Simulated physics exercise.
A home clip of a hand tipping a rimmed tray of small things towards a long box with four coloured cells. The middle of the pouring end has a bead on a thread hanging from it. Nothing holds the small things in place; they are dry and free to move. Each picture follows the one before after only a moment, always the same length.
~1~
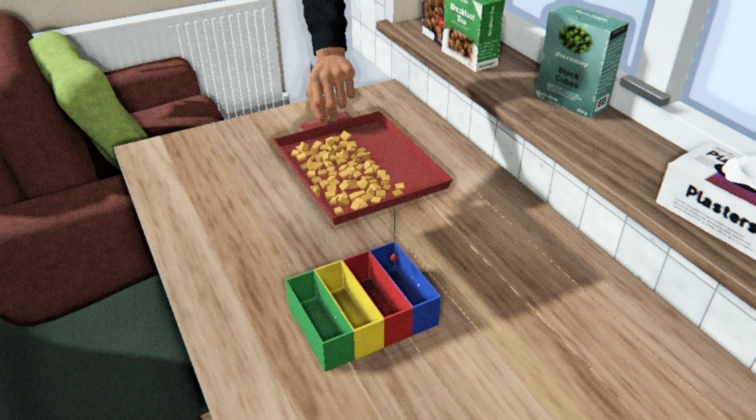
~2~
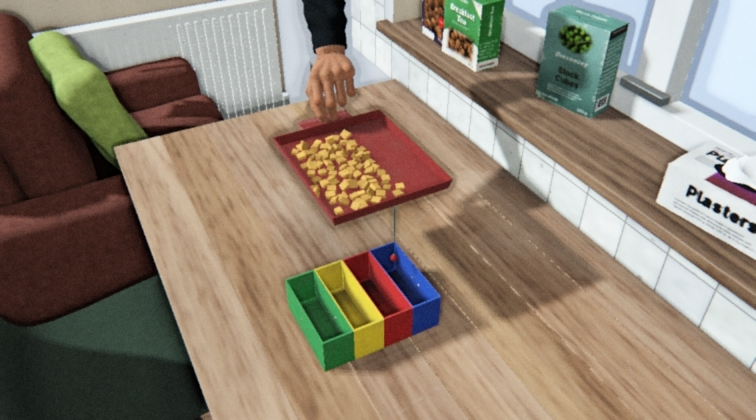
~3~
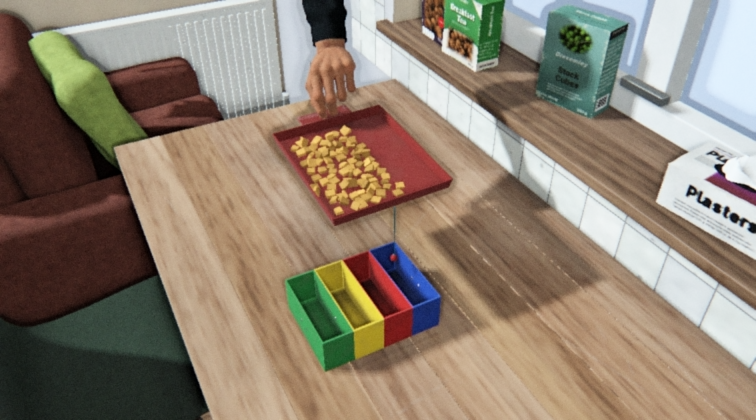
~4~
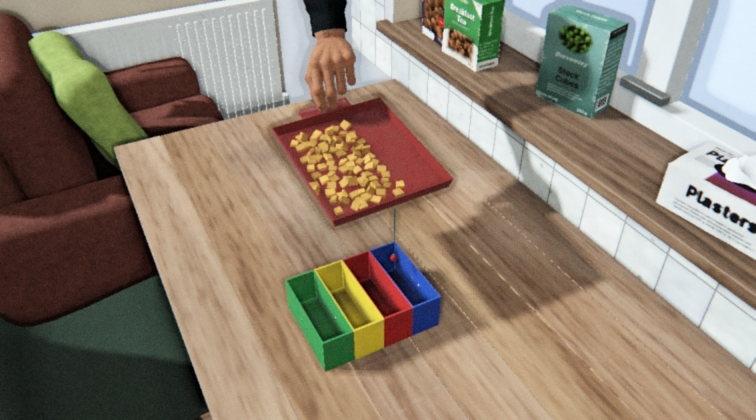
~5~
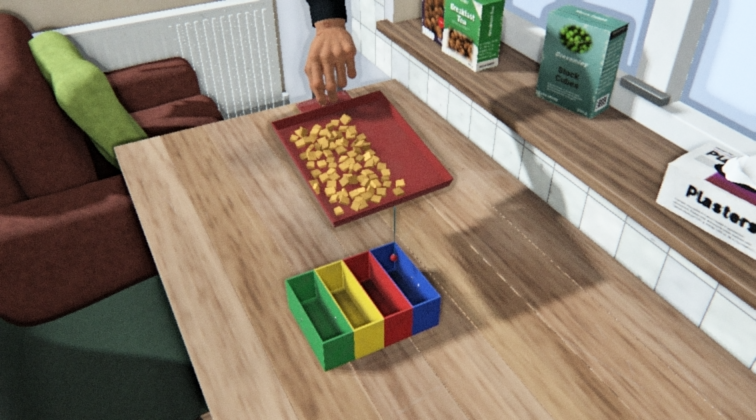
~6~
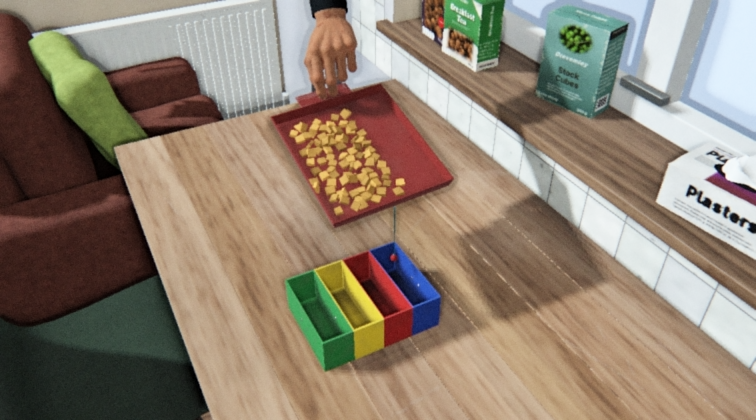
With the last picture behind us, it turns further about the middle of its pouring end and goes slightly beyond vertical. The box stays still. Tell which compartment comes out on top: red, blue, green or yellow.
It is yellow that comes out on top.
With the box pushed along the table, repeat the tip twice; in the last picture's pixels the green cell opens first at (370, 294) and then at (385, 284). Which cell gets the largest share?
The green one; green.
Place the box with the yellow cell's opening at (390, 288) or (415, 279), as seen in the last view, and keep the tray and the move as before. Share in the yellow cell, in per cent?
About 30 per cent first, then about 10 per cent.
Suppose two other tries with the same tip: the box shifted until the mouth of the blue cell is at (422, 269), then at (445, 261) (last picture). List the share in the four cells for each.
Close to 100 in a hundred, then close to 80 in a hundred.
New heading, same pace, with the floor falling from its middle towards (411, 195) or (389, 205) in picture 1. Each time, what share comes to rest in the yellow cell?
Lab note: Try 1 = 0 %, try 2 = 20 %.
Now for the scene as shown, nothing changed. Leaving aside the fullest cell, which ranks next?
It's the red cell that ends up second.
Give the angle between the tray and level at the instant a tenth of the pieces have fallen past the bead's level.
85° or so.
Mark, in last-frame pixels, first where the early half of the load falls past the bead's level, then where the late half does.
The first part passes (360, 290); everything after passes (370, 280).
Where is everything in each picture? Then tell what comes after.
In the first picture, corners of the pouring end at (334, 215) and (449, 179), level; middle of the load at (344, 174), cereal squares; bead on its thread at (394, 258); green cell at (339, 349); yellow cell at (369, 336); red cell at (398, 325); blue cell at (426, 313).
In the second picture, corners of the pouring end at (334, 216) and (449, 178), level; middle of the load at (344, 174).
In the third picture, corners of the pouring end at (334, 217) and (449, 178), tipped barely, lowest at the left corner; middle of the load at (344, 172).
In the fourth picture, corners of the pouring end at (334, 218) and (450, 178), tipped a little, lowest at the left corner; middle of the load at (344, 169).
In the fifth picture, corners of the pouring end at (335, 219) and (450, 178), tipped a little, lowest at the left corner; middle of the load at (344, 166).
In the sixth picture, corners of the pouring end at (335, 220) and (450, 177), tipped a little, lowest at the left corner; middle of the load at (344, 164); green cell at (339, 349); yellow cell at (369, 336); red cell at (398, 325); blue cell at (426, 313).
Soon after the last picture, tray tipped steeply; all on the tray.
A little later, tray tipped right over; most on the tray; a small part in the yellow cell; a small part in the red cell; a small part in the blue cell; a stray few falling or outside the box.
Later still, tray tipped past a quarter turn; about half in the yellow cell; about a third in the red cell; a small part in the blue cell; a stray few in the green cell; a small part falling or outside the box.
At rest, tray tipped past a quarter turn; about half in the yellow cell; about a third in the red cell; a small part in the blue cell; a stray few in the green cell; a small part outside the box.
